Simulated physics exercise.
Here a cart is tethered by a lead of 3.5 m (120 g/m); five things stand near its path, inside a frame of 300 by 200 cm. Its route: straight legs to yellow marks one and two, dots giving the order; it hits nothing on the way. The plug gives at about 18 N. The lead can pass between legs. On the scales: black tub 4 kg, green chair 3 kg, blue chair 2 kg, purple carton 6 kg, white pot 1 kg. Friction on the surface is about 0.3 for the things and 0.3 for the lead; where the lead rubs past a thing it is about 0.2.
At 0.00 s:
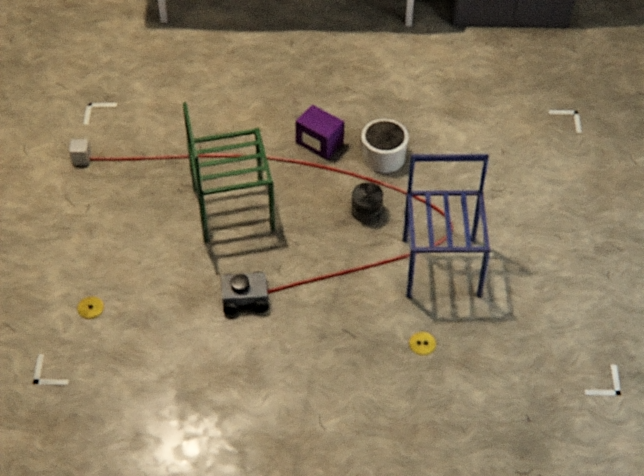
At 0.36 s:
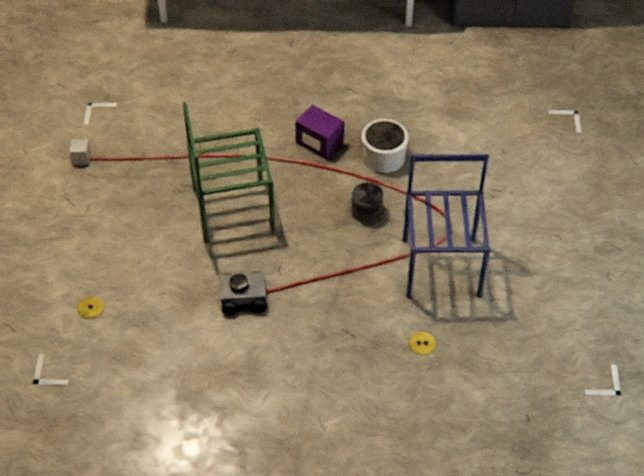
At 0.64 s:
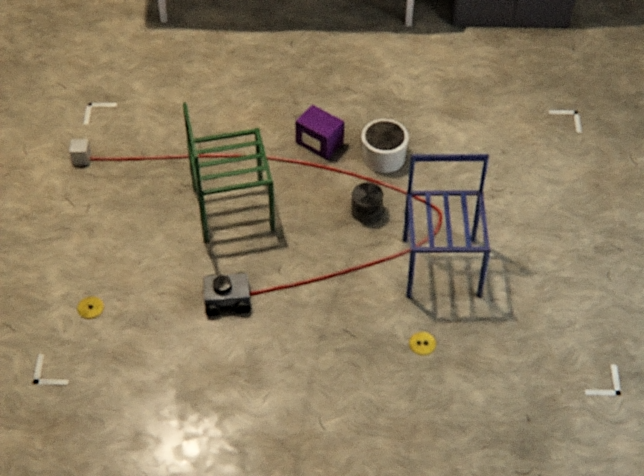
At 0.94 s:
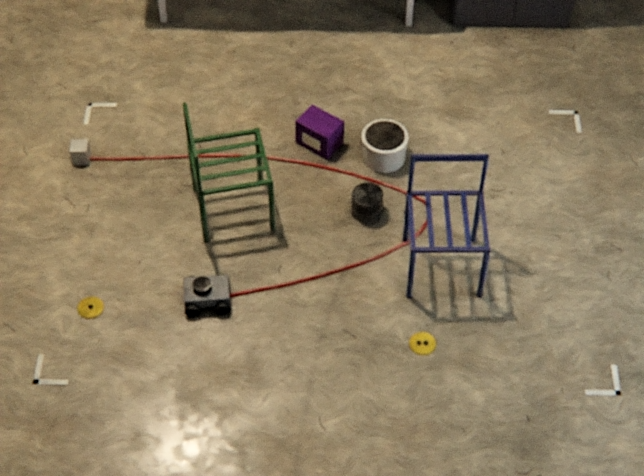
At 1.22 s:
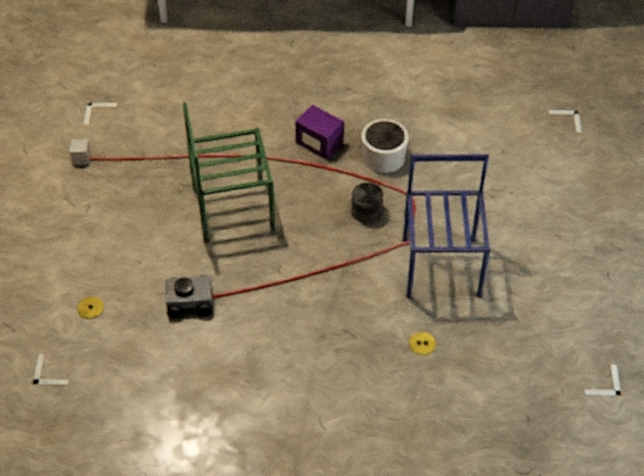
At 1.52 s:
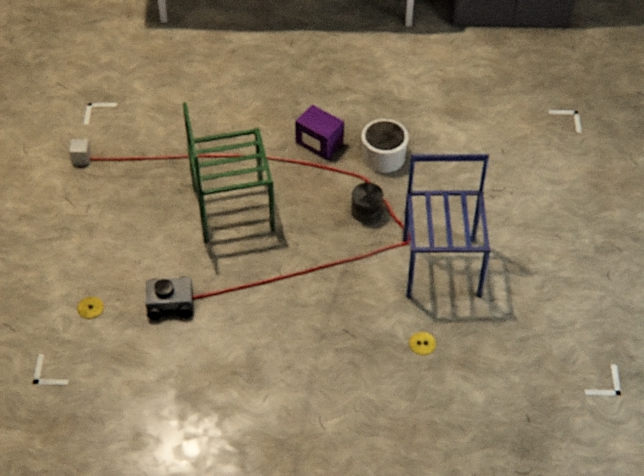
A blue chair stands at the right on a mottled tan floor seen from a high, fixed viewpoint, with a green chair at the left. Between them sit a purple carton, a white pot and a black tub, with yellow discs nearer the front. A small grey cart rolls left, drawing its red lead from a curve beneath the blue chair into a bend at its left legs.
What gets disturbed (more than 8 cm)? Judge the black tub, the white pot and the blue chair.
The black tub stays put, the white pot hardly stirs, the blue chair moves.
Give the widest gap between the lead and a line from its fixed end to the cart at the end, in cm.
Some 70 cm.
By 3.2 s, cart at (112, 309), lead slack at the fixed end; blue chair 30 cm off its start.
By 4.9 s, cart at (219, 320), lead slack at the fixed end; blue chair 30 cm off its start.
By 6.5 s, cart at (328, 332), lead slack at the fixed end; blue chair 30 cm off its start at (396, 201).
By 8.2 s, cart at (422, 342), lead slack at the fixed end; blue chair 30 cm off its start.
By 8.6 s, cart at (422, 342), lead slack at the fixed end; blue chair 30 cm off its start at (396, 201), black tub 1 cm off its start at (365, 195), white pot 0 cm off its start at (385, 135).
